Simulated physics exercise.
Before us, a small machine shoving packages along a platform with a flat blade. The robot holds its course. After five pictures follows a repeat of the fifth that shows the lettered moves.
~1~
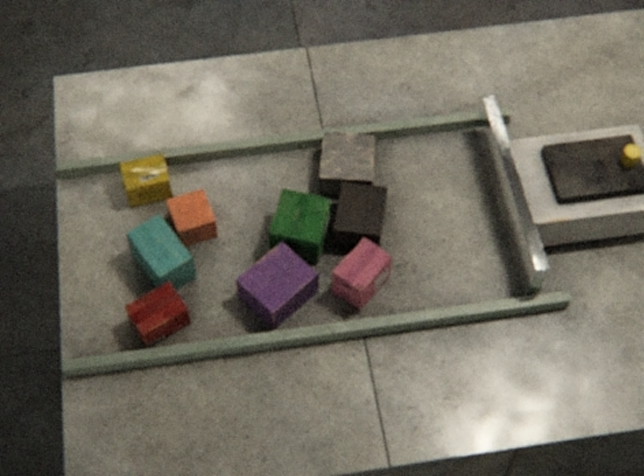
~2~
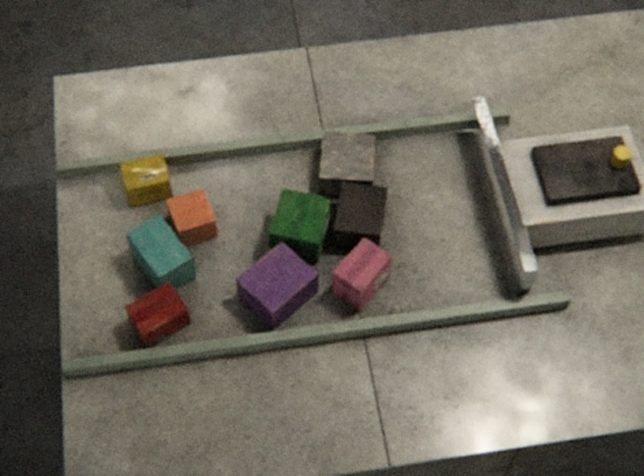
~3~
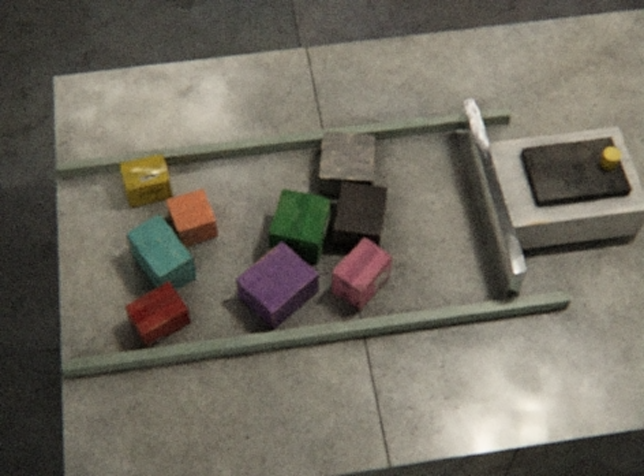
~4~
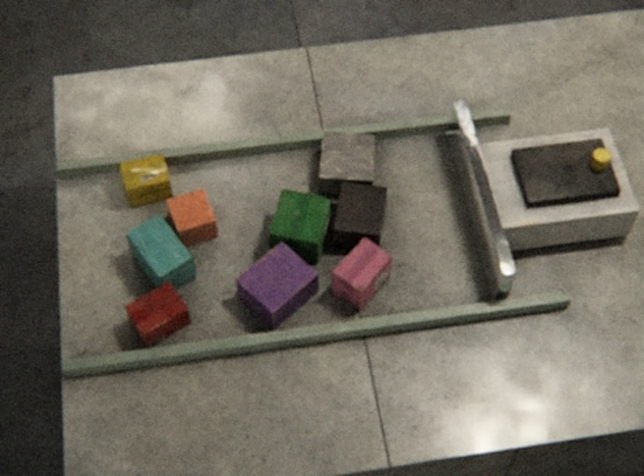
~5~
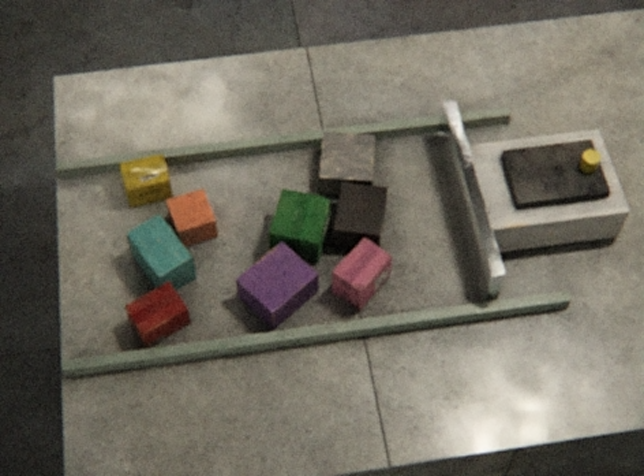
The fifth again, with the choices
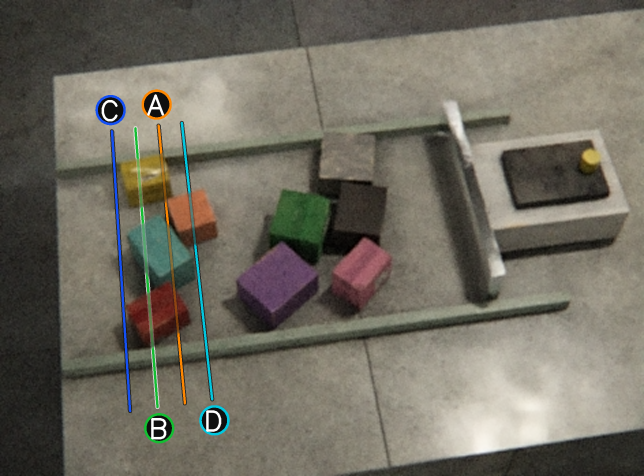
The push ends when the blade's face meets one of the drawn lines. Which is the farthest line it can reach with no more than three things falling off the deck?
B.
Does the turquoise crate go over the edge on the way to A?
Yes.
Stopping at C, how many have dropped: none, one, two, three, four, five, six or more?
In all, six or more.
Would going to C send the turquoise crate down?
Yes.
On the marked copy, A at (171, 253); B at (146, 256); C at (120, 260); D at (196, 250).
Taking B. A third of the way, robot (432, 188); pink parcel (331, 285); grey crate (310, 171).
Two thirds of the way, robot (314, 203); turquoise crate (98, 263); orange crate (113, 222).
When it is over, robot (224, 215); turquoise crate over the edge; orange crate over the edge; three fallen.
As for the rest, A is within the limit but short; C drops six; D is within the limit but short.
